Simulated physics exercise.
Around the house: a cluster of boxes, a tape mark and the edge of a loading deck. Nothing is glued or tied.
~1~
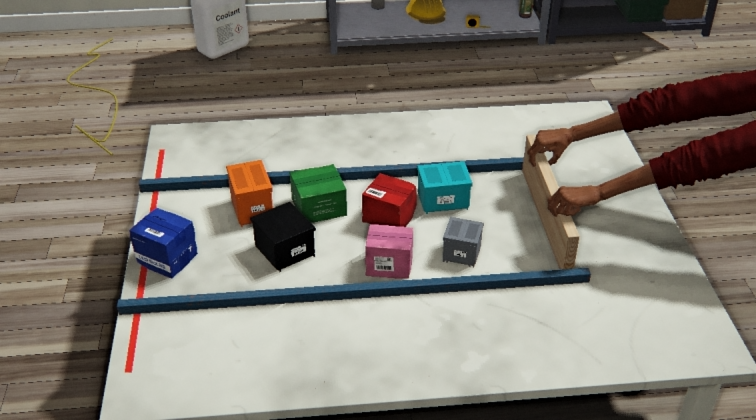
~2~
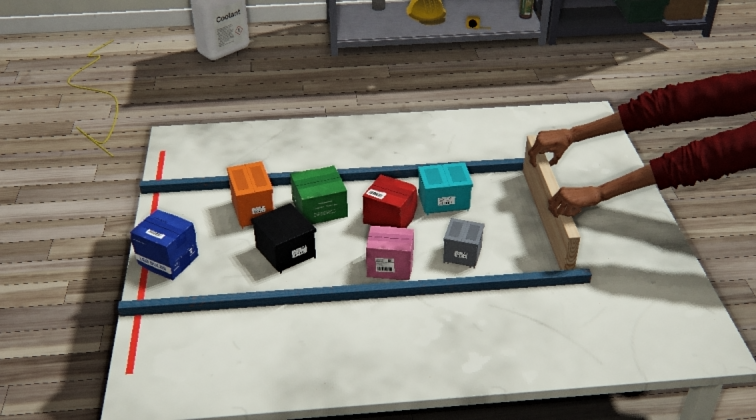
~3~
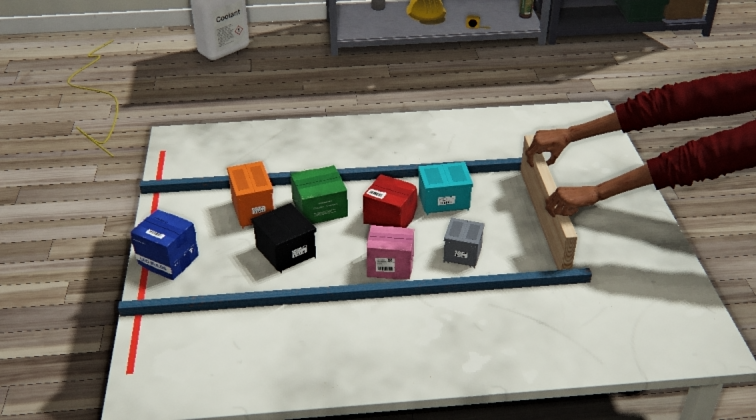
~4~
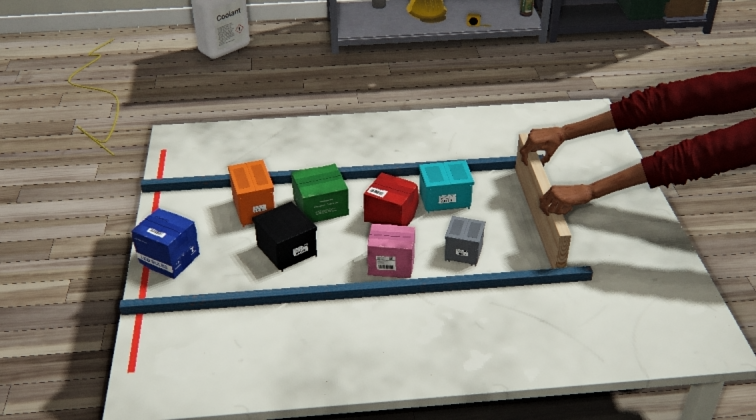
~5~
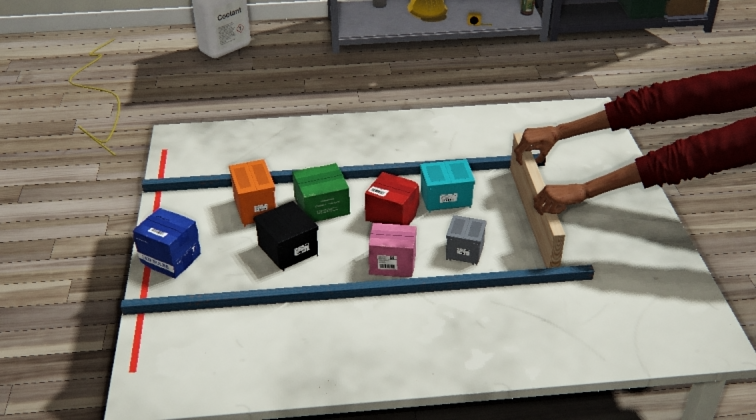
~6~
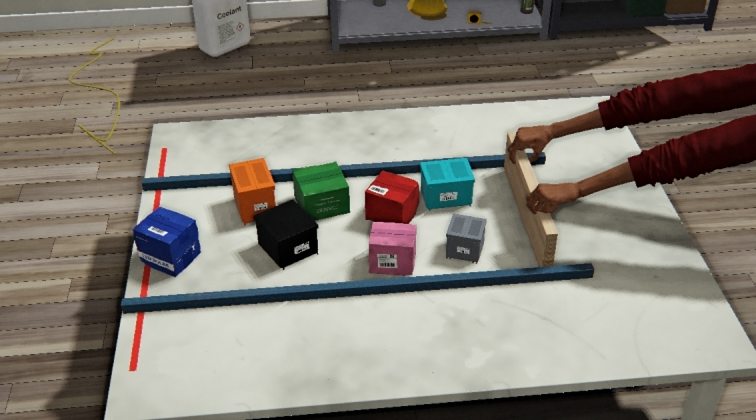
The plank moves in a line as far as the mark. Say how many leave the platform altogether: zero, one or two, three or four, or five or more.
Outcome: The number that fall off is five or more.
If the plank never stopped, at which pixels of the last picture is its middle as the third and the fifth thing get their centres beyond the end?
First at (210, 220), next at (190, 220).
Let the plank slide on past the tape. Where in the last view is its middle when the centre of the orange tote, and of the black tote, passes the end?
Near (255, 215) and (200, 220).
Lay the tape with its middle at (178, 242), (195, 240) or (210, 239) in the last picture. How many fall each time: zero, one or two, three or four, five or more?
In that order: Five or over; either three or four; one or two.
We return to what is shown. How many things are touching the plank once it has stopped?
The number is 1.
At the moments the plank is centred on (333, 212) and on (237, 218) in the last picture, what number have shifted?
First 7, then 8.
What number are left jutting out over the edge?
Overhanging: 1.
Soon after, none off yet; blue parcel at rest near (168, 241); orange tote at rest near (253, 191); black tote at rest near (287, 235).
After that, none off yet; blue parcel displaced a little near (153, 243); orange tote displaced well along near (162, 197); black tote displaced about its own width near (210, 242).
In the end, the number that fall off is five or more; gone, turquoise tote, red box, pink parcel, green parcel, black tote, orange tote and blue parcel.
